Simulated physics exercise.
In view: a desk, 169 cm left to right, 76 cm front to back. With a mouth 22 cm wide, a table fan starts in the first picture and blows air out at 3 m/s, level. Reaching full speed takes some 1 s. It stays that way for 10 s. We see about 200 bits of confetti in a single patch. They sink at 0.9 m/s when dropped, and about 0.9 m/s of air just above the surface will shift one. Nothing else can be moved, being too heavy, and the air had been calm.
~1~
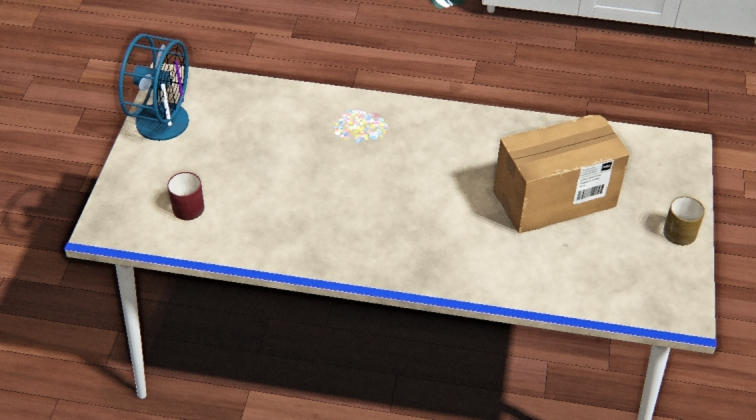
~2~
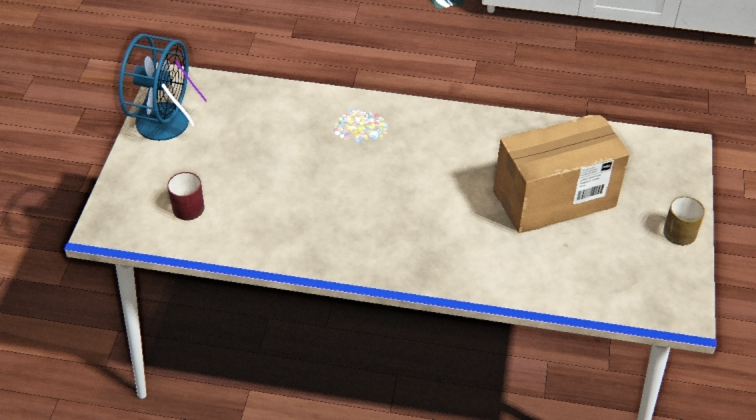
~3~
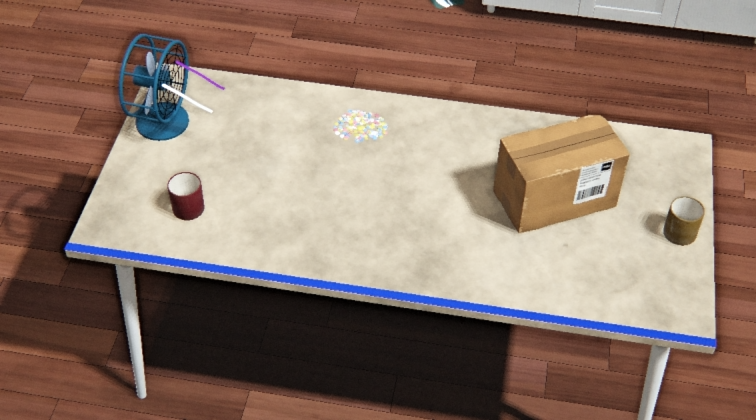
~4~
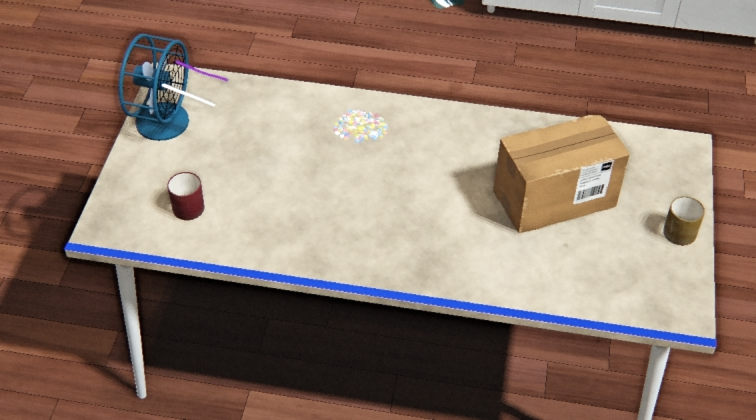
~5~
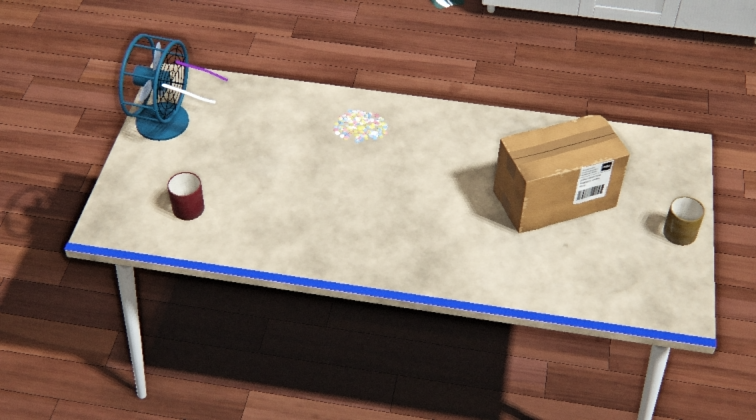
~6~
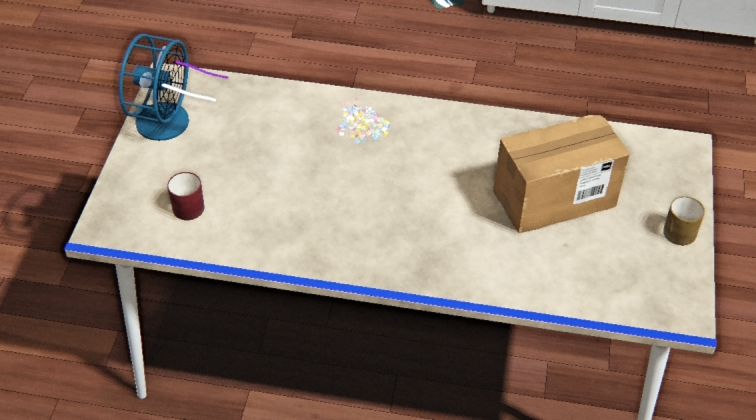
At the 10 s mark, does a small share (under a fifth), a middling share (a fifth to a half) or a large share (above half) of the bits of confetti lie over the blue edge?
A small share.
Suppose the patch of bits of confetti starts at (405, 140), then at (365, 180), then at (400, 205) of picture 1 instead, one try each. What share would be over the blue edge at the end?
Try by try: About 0 per cent, 90 per cent and 90 per cent.
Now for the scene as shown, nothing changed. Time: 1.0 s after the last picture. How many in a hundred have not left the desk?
Some 40 percent are still there.
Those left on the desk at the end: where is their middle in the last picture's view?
Look somewhere near (415, 96).
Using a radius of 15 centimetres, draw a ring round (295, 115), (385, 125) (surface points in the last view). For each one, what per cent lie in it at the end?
Estimates in listed order: 0 %; 20 %.
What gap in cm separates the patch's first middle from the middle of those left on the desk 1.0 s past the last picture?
It works out to close to 20 cm.
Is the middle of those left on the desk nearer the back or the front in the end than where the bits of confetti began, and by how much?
It drifted toward the rear, roughly 15 cm.
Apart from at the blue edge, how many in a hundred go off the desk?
My best guess is roughly 60 %.
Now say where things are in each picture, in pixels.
The middle of the bits of confetti is near (361, 123), none has stirred yet and the mouth of the table fan is at (155, 79), in the first picture.
The middle of the bits of confetti is near (361, 123), none has stirred yet and the blue edge is centred on (380, 297), in the second picture.
The middle of the bits of confetti is near (361, 123), none has stirred yet, the top of a mug is at (184, 184) and the top of a box is at (565, 146), in the third picture.
The middle of the bits of confetti is near (361, 123) and none has stirred yet, in the fourth picture.
The middle of the bits of confetti is near (361, 123) and none has stirred yet, in the fifth picture.
The middle of the bits of confetti is near (365, 122), the farthest in sight from the table fan is at (390, 127) and about 30 % have left their places, in the sixth picture.
Then, 1.0 s after the last picture, 32 % are on the move or not yet settled, 0 % are over the blue edge; the middle of those still in play is near (415, 96).
Then, 2.2 s after the last picture, 8 % are on the move or not yet settled, 0 % are over the blue edge; the middle of those still in play is near (415, 96).
Then, 4.6 s after the last picture, 6 % are on the move or not yet settled, 0 % are over the blue edge; the middle of those still in play is near (415, 96).
Then, 9.1 s after the last picture, at the end, 0 % are over the blue edge; the middle of those still in play is near (415, 96).
